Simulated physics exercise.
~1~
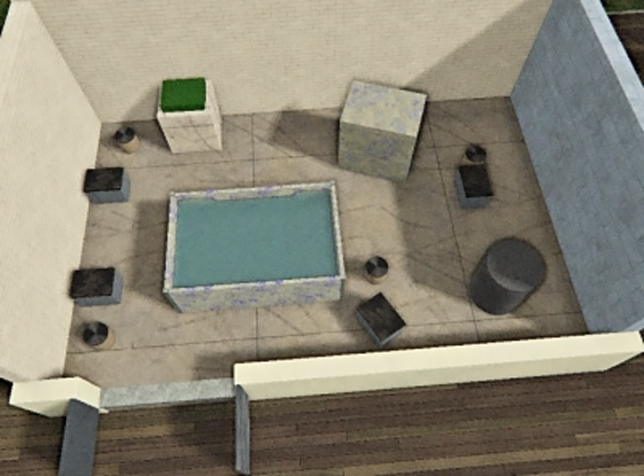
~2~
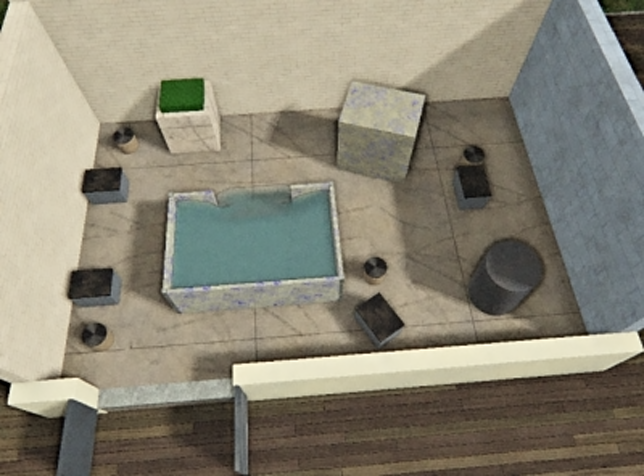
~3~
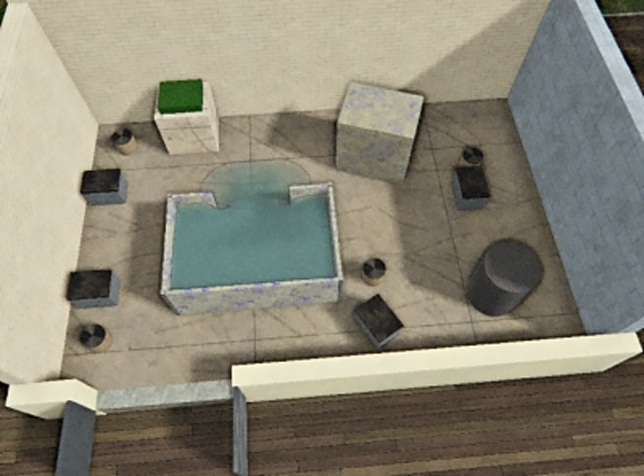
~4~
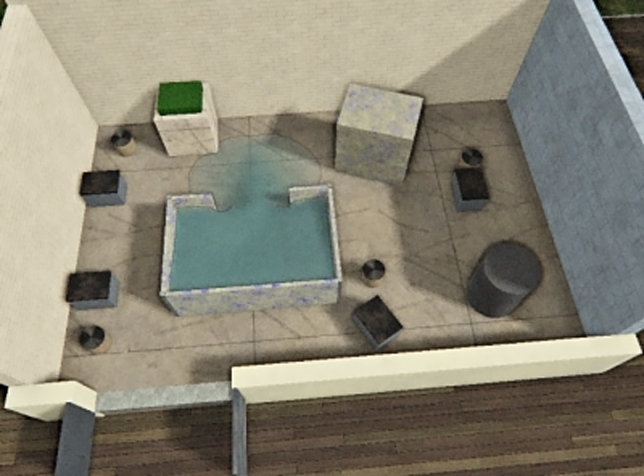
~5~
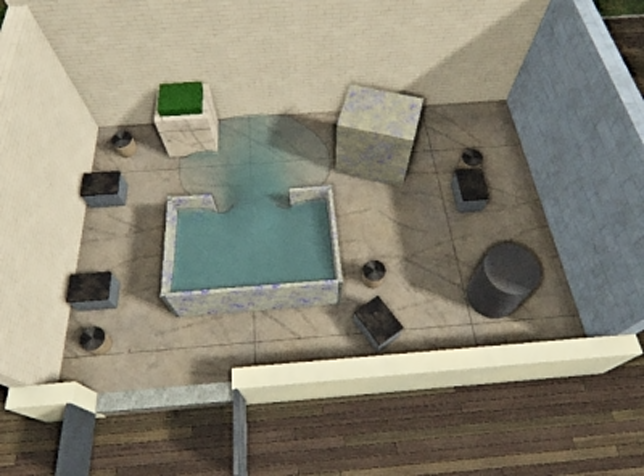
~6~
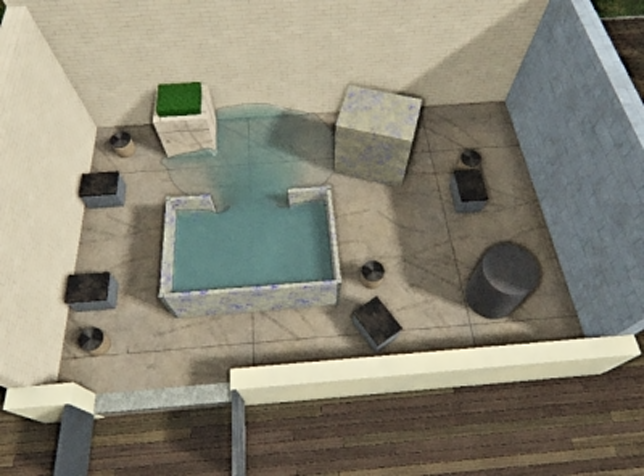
Walled service yard seen from above, with water spilling through a gap in a rectangular tank's far wall and spreading across paving.
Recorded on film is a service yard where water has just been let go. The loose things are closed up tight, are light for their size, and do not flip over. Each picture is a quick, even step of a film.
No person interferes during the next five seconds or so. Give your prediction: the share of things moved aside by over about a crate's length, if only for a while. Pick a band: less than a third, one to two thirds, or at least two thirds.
The fraction is less than a third of them.
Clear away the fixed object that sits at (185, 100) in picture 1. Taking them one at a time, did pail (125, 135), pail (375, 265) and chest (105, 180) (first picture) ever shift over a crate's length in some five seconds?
Result, listed order: Knocked clear / hardly budged / knocked clear.
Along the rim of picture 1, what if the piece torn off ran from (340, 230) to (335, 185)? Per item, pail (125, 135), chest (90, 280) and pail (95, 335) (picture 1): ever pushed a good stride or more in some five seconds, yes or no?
Here is how they go, in order: Fails to go that far, fails to go that far, and fails to go that far.
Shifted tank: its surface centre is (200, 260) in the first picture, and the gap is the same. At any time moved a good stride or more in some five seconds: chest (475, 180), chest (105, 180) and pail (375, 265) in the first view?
First never went far, then displaced far, then never went far.
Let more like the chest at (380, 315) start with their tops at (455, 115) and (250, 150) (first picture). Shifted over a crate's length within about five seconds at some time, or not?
Item by item: Driven off; driven off.
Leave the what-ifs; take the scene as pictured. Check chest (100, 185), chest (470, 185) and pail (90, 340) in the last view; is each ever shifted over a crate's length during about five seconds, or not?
In turn: Pushed that far, less than that, less than that.
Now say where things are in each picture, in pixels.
In the first picture, a pail at (377, 266), on the bottom; a chest at (476, 180), on the bottom; 0 of 8 have shifted.
In the second picture, a pail at (376, 267), on the bottom; a chest at (474, 180), on the bottom; 0 of 8 have shifted.
In the third picture, a pail at (375, 268), on the bottom; a chest at (473, 181), on the bottom; 0 of 8 have shifted.
In the fourth picture, a pail at (374, 269), on the bottom; a chest at (472, 183) rests on the ground; 0 of 8 have shifted.
In the fifth picture, a pail at (374, 270) rests on the ground; a chest at (473, 183), on the bottom; 0 of 8 have shifted.
In the sixth picture, a pail at (373, 271) rests on the ground; a chest at (471, 184), on the bottom; 0 of 8 have shifted.
A moment on, 0 of 8 are well off their spots; 0 afloat.
Next, 0 of 8 are well off their spots; 0 afloat.
Later, 1 of 8 are well off their spots; 0 afloat.
In the end, 1 of 8 are well off their spots, and 1 have been at some point; 0 afloat.
